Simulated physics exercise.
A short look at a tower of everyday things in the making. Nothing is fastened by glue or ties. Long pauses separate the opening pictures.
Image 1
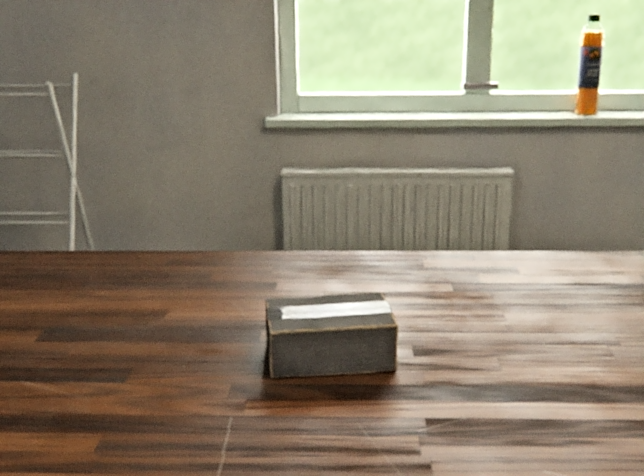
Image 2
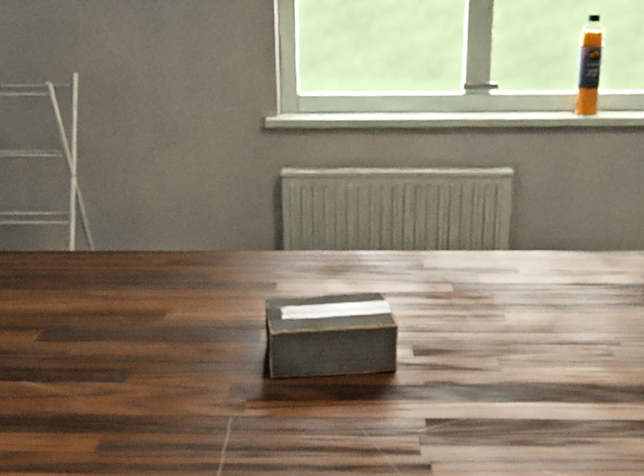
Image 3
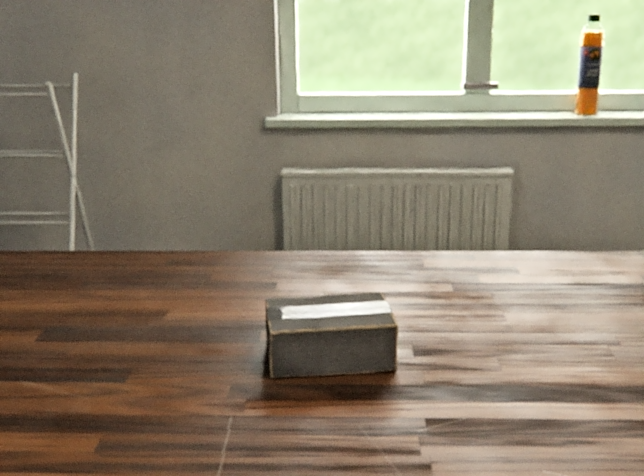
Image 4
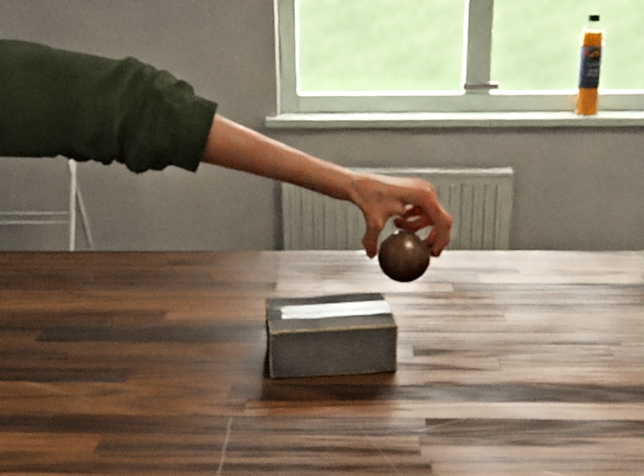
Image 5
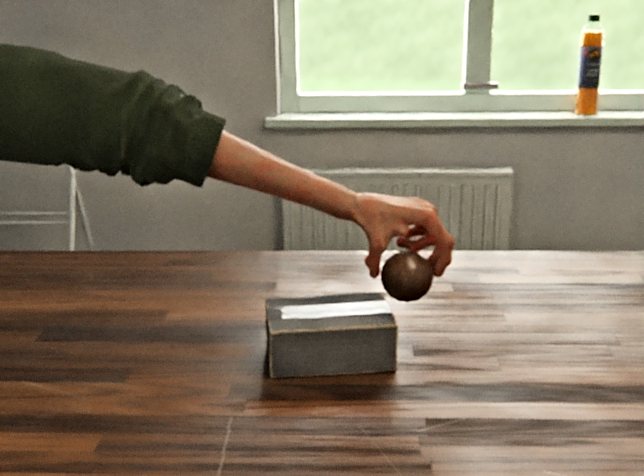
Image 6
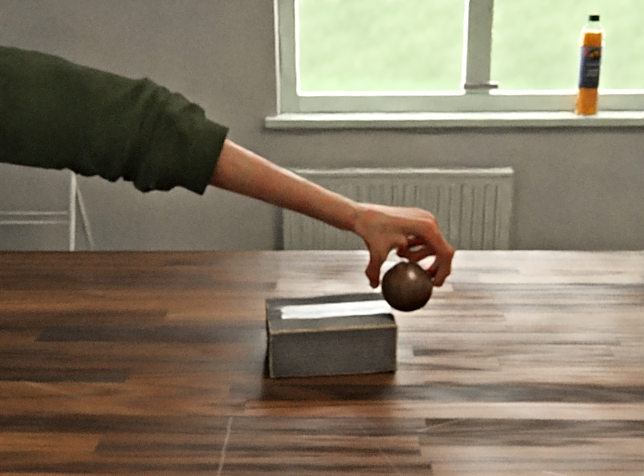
The clip shows a grey box lying alone on a wooden table, then a hand in a dark green sleeve reaches in from the left and lowers a brown onion to the box's right end, still holding it.
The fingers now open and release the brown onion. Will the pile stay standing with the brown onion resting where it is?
No: It fails.
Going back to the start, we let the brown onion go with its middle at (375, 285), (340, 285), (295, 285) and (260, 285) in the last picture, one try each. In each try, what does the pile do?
The pile does not fall in the first case, does not fall in the second, does not fall in the third and goes down in the fourth.
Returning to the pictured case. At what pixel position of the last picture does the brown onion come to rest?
Somewhere around (433, 331) in the last picture.
Then, 0.30 s past the last view, brown onion now fallen.
Then, 0.80 s past the last view, nothing new.
Finally, fallen, brown onion; grey box still in place. Final places as the last picture's camera would see them, brown onion near (433, 331). The pile loses its balance.
